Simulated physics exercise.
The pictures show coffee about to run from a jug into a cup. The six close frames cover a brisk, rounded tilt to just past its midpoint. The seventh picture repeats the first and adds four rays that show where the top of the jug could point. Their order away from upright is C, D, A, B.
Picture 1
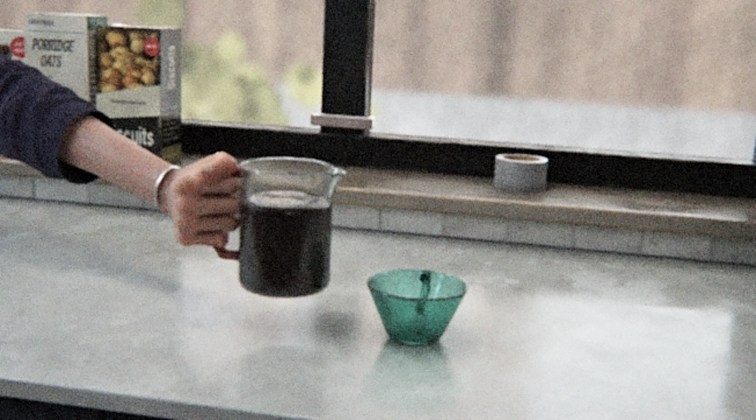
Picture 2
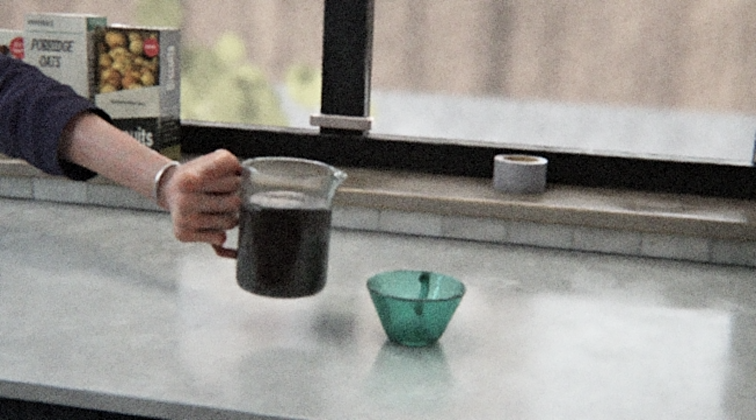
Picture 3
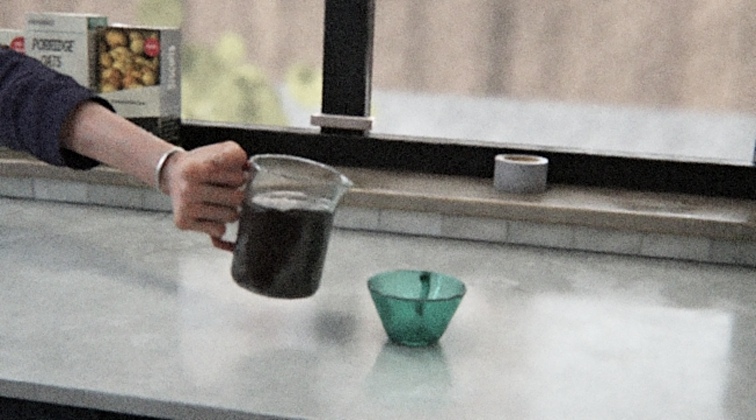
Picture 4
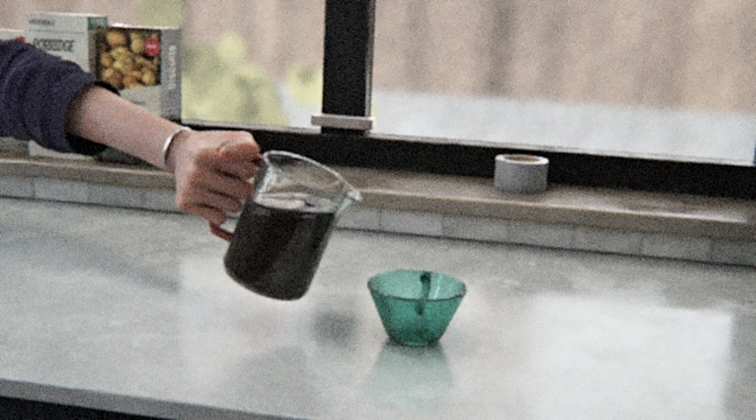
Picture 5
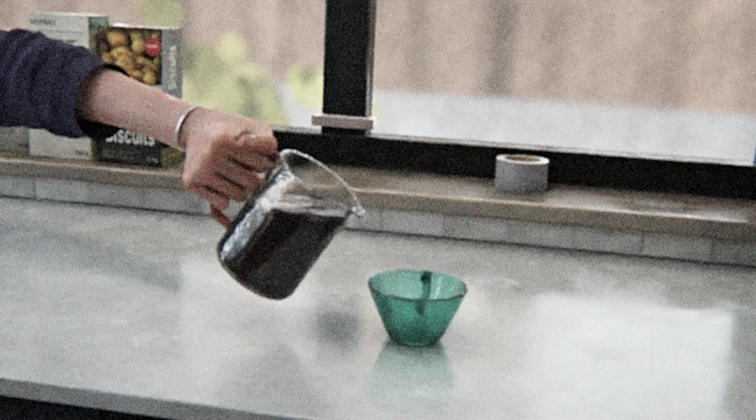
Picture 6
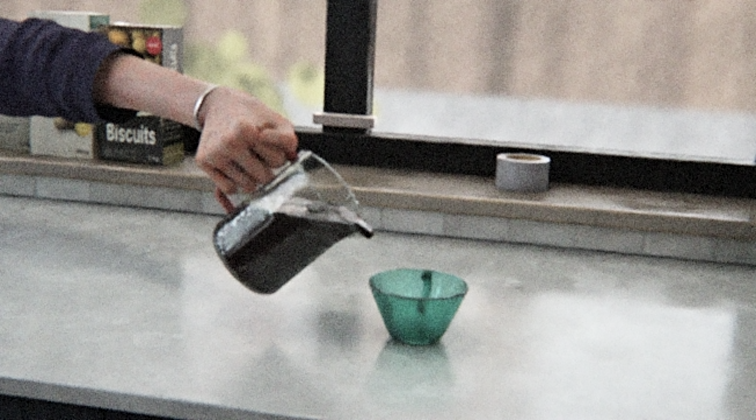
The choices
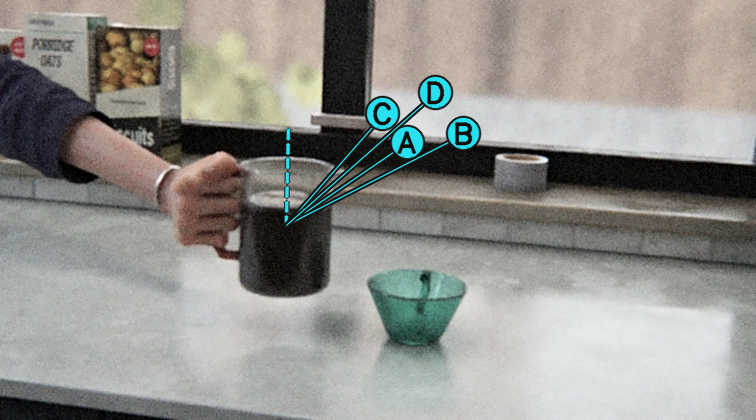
Glass jug of dark coffee tilting steadily to the right in a person's hand, its lip lowering near a green cup.
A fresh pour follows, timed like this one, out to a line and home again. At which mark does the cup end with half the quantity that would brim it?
Best: B.
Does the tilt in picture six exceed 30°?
Yes.
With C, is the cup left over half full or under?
Under.
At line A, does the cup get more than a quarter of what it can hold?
Yes, it does.
In cyan, A at (394, 152); B at (449, 142); C at (372, 127); D at (423, 104).
With A, the cup ends with about 31 % of what it can hold.
With B, the cup ends with about 51 % of what it can hold.
With C, the cup ends with about 4 % of what it can hold.
With D, the cup ends with about 15 % of what it can hold.
